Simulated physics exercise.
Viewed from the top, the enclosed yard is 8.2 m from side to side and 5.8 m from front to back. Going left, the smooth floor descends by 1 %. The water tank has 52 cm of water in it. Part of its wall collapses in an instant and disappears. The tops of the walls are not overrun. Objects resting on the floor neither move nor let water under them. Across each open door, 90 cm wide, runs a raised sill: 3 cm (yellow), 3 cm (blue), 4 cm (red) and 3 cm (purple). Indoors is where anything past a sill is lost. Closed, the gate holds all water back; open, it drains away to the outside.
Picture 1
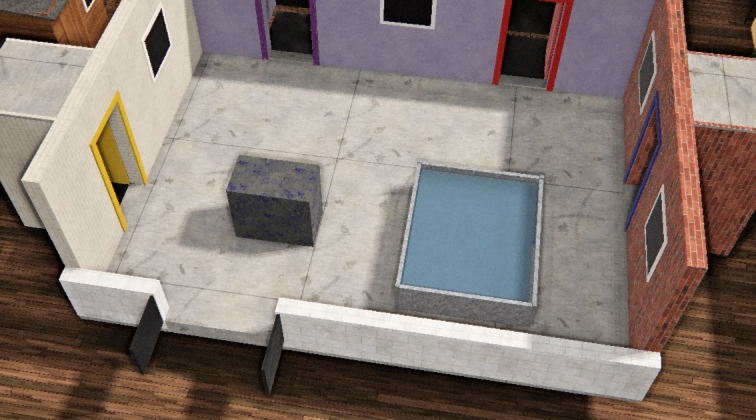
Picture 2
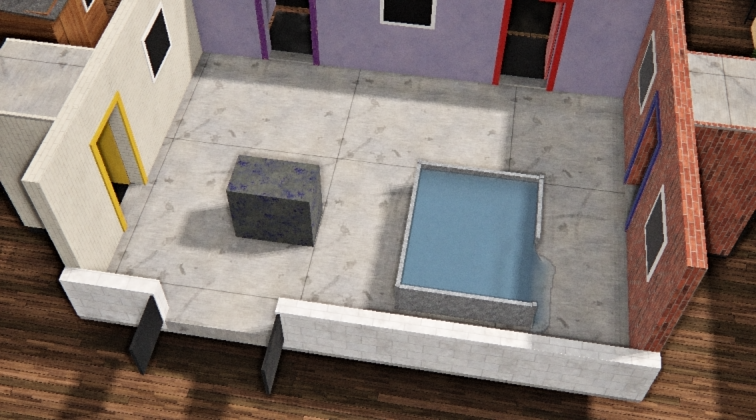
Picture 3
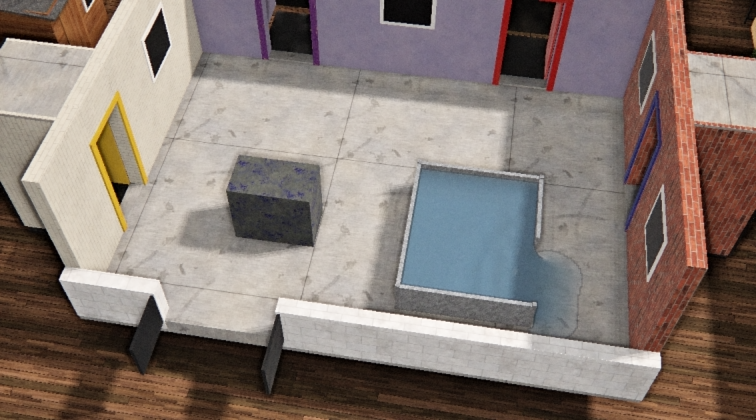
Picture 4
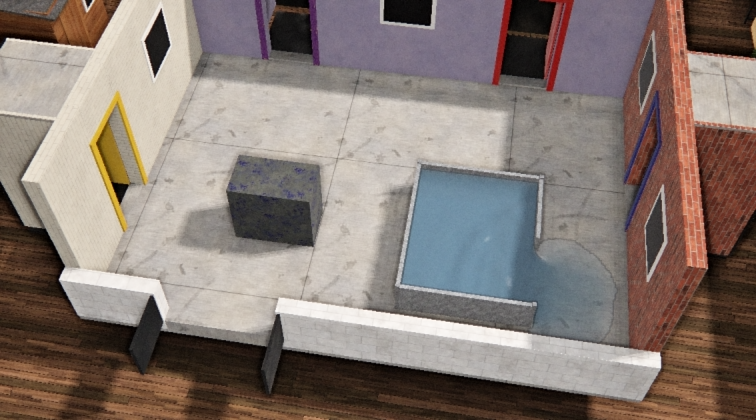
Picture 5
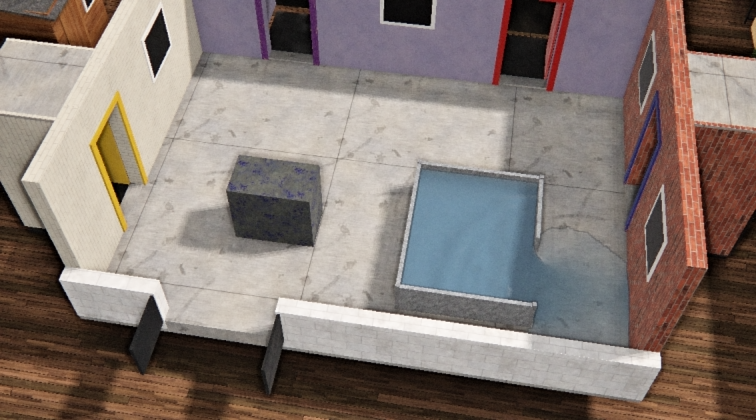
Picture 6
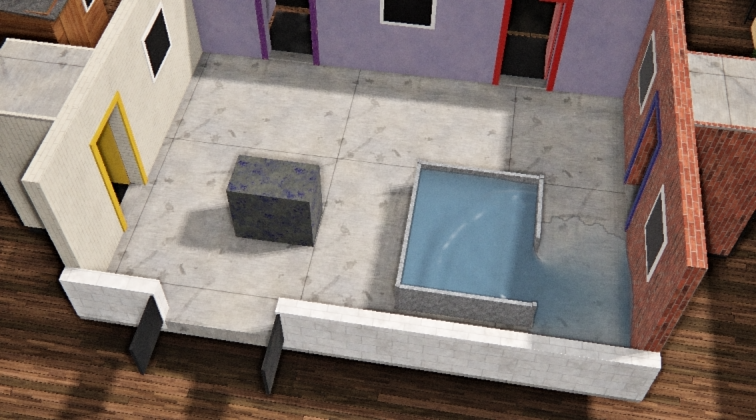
Water pouring through a gap in the right side of a raised tank, spreading across the pale courtyard floor to a brick wall.
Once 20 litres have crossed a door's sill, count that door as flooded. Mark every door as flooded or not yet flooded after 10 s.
After that time, yellow door: Flooded; blue door: Flooded; red door: Flooded; purple door: Not yet flooded.
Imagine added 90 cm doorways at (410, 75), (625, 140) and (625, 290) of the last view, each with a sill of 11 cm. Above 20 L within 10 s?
Per doorway, in order: Insufficient / insufficient / sufficient.
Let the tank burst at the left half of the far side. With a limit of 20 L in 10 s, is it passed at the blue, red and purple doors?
The blue door comes out less than that, the red door more than that and the purple door more than that.
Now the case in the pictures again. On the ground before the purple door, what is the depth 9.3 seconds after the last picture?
It's some 3.0 centimetres deep.
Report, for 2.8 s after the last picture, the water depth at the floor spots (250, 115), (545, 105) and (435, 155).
Roughly 0, 5, 0 cm.
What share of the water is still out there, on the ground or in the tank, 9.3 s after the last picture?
About 88 percent of the water remains.
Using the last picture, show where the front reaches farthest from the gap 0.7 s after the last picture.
I'd put it close to (623, 184).
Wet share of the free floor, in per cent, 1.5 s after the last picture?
I'd say around 15 % is wet.
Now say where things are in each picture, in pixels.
In the first picture, still water, 52 cm deep, in the water tank at (473, 232).
In the second picture, water pours out at (530, 284) and has run 0.7 m, to (538, 328); typically 10 cm deep outside, 52 cm at the water tank's back.
In the third picture, the front is at (566, 332), 0.9 m from the gap at (530, 285); 0.9 m2 of floor is under water; 52 cm left at the back of the water tank.
In the fourth picture, water pours out at (530, 286) and has run 1.3 m, to (610, 284); typically 7 cm deep outside, 52 cm at the water tank's back.
In the fifth picture, water pours out at (530, 286) and has run 1.6 m, to (627, 340); typically 6 cm deep outside, 52 cm at the water tank's back.
In the sixth picture, water pours out at (530, 286) and has run 1.9 m, to a hidden place; typically 6 cm deep outside, 51 cm at the water tank's back.
Then, 0.7 s after the last picture water covers 10 % of the floor and is deepest (48 cm) near (628, 373); yellow door not reached, blue door 6 cm at the sill, 0 L in, red door not reached, purple door not reached.
Then, 1.5 s after the last picture water covers 15 % of the floor and is deepest (38 cm) near (628, 373); yellow door not reached, blue door 6 cm at the sill, 3 L in, red door not reached, purple door not reached.
Then, 2.8 s after the last picture water covers 35 % of the floor and is deepest (26 cm) near (615, 371); yellow door not reached, blue door 7 cm at the sill, 14 L in, red door 9 cm at the sill, 1 L in, purple door not reached.
Then, 5.3 s after the last picture water covers 60 % of the floor and is deepest (17 cm) near (590, 367); yellow door 8 cm at the sill, 5 L in, blue door 6 cm at the sill, 36 L in, red door 11 cm at the sill, 70 L in, purple door 2 cm at the sill, 0 L in.
Then, 9.3 s after the last picture water covers 90 % of the floor and is deepest (10 cm) near (543, 308); yellow door 6 cm at the sill, 48 L in, blue door 4 cm at the sill, 50 L in, red door 8 cm at the sill, 130 L in, purple door 3 cm at the sill, 0 L in.
